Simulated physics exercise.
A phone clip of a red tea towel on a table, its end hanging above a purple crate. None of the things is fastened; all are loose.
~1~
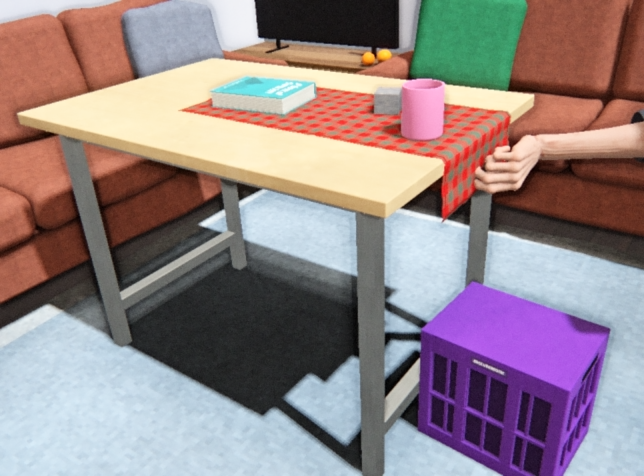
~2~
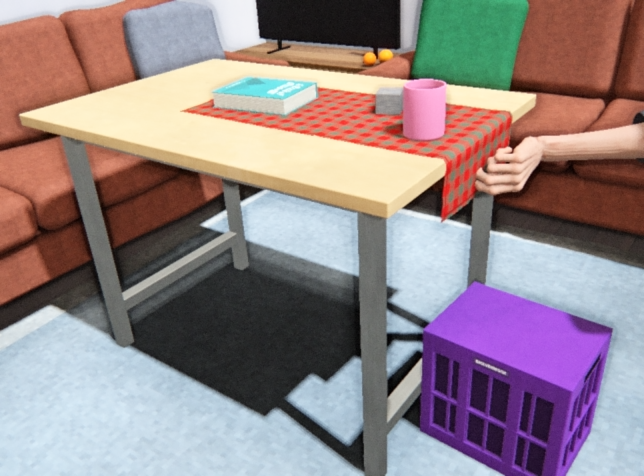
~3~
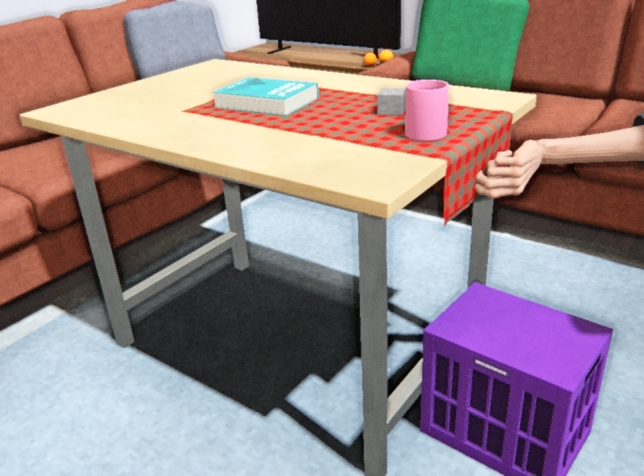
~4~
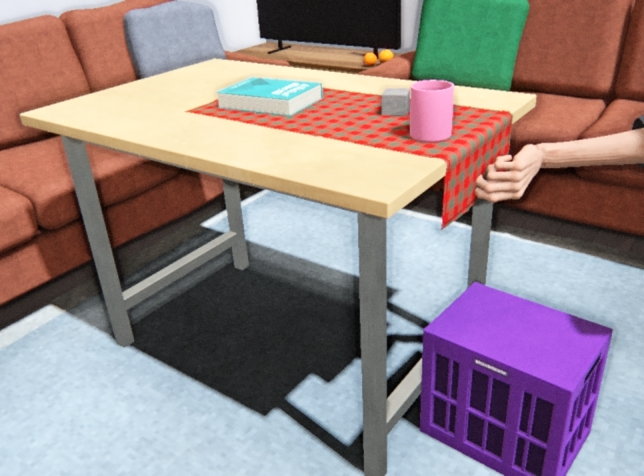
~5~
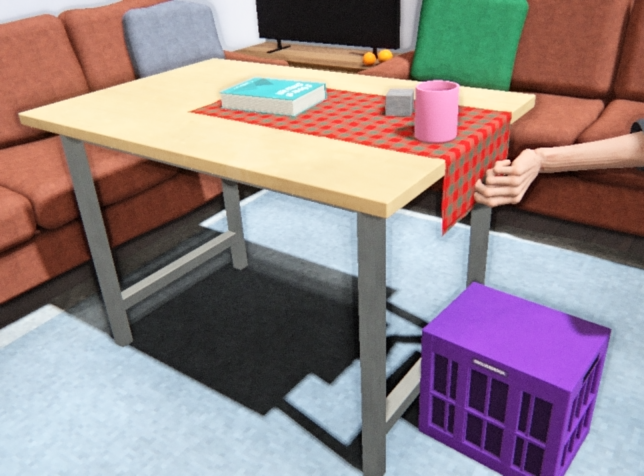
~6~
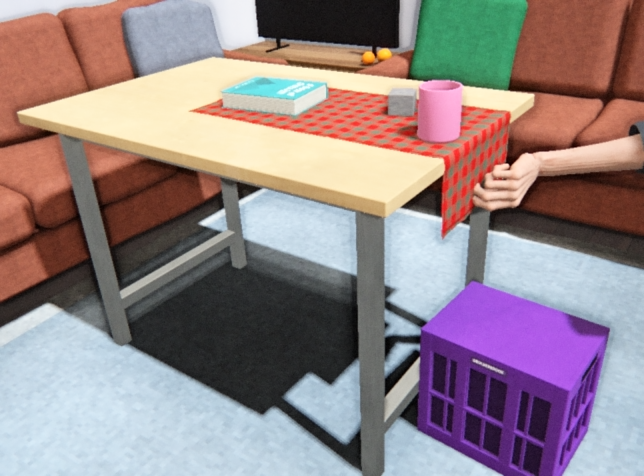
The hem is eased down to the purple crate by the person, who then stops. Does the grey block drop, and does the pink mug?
Taking them in turn: The grey block does drop; the pink mug does drop.
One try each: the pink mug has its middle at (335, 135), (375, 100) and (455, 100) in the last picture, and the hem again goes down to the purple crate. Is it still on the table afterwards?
In the first case it holds its place on top; in the second case it comes down; in the third case it drops.
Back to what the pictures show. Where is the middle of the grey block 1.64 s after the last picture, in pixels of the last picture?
It is somewhere near (525, 281).
Then, 0.86 s after the last picture, hem going down; block carried along near (464, 110); mug down below near (517, 304).
Then, 1.64 s after the last picture, hem on the crate; block down below near (525, 281); mug down below near (517, 304).
At rest, hem on the crate; block down below near (525, 281); mug down below near (517, 304). The grey block falls off and the pink mug goes over the edge.
